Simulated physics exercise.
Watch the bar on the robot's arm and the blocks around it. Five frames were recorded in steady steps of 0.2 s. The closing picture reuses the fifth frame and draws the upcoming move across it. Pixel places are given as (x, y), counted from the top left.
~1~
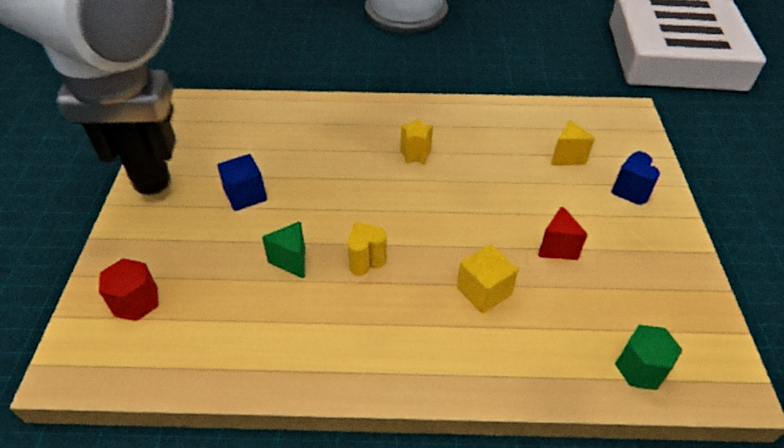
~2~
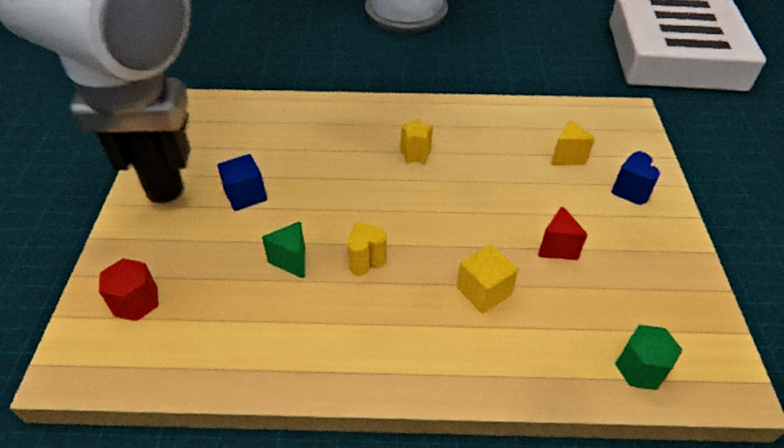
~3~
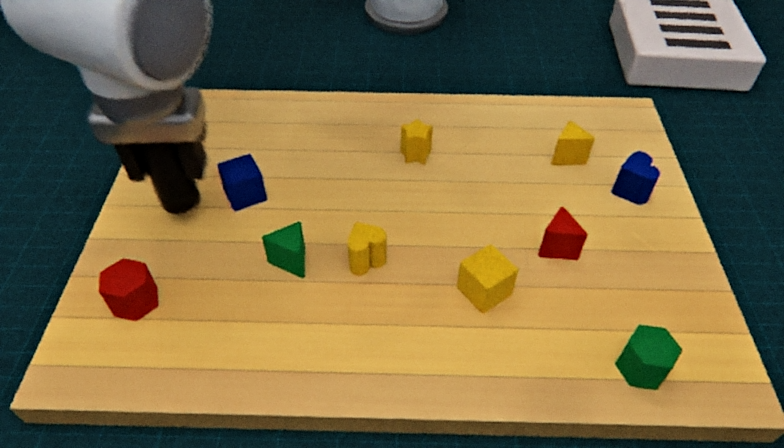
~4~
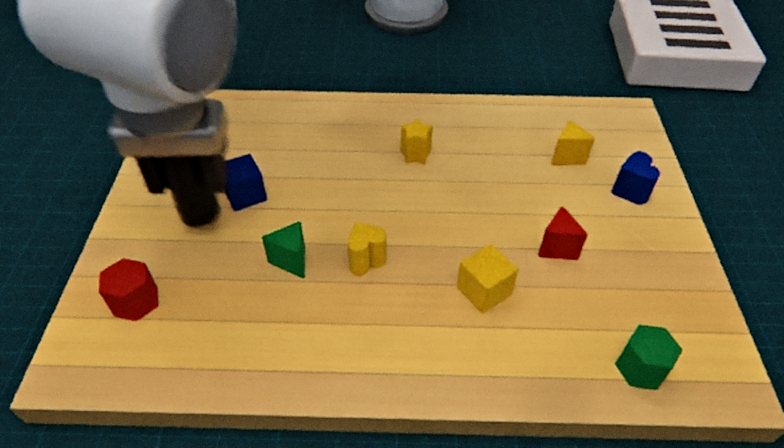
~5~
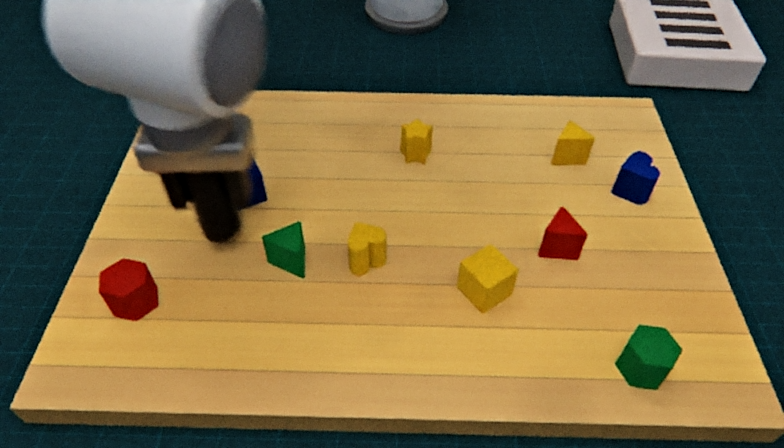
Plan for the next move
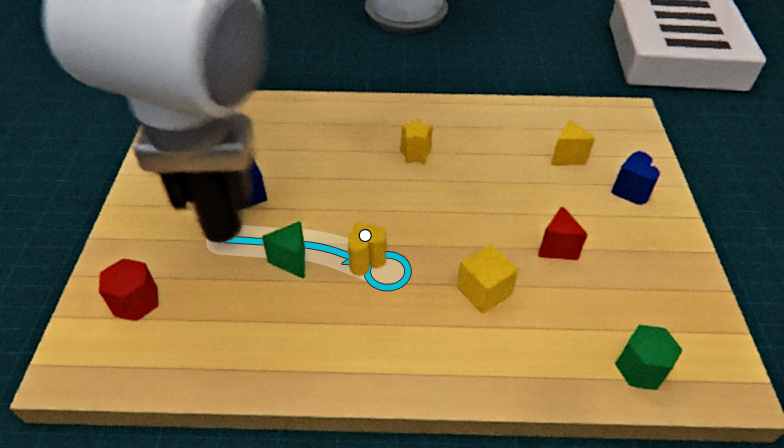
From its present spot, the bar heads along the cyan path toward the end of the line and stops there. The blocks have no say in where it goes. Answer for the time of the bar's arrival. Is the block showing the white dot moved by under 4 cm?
In short: No.
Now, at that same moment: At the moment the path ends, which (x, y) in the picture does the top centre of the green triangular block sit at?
The top centre is at (313, 250).
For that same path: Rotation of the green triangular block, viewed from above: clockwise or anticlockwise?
It turns round clockwise.
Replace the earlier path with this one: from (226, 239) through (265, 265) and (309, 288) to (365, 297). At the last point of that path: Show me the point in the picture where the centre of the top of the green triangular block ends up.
It is at (344, 241).
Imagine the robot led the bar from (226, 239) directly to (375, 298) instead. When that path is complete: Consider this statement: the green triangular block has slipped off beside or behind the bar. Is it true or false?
False
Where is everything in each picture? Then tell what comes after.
In the first picture, lower end of the bar at (153, 183), tops of blocks, blue square block at (239, 169), green triangular block at (287, 236), yellow heart block at (365, 236).
In the second picture, bar at (166, 191), blocks as before.
In the third picture, bar at (181, 201), blocks as before.
In the fourth picture, bar at (200, 214), blocks as before.
In the fifth picture, bar at (223, 228), blue square block partly hidden, green triangular block at (287, 236), yellow heart block at (365, 236).
The drawn path runs from (226, 239) over (309, 245) to (388, 271); the dot is on the yellow heart block.
The first path, step by step. One third of the way, bar at (279, 232); green triangular block at (293, 239).
Two thirds of the way, bar at (336, 241); green triangular block at (313, 249), turned 50° clockwise.
At the end, bar at (388, 260); blue square block not moved; green triangular block at (313, 250), turned 55° clockwise; yellow heart block at (422, 258).
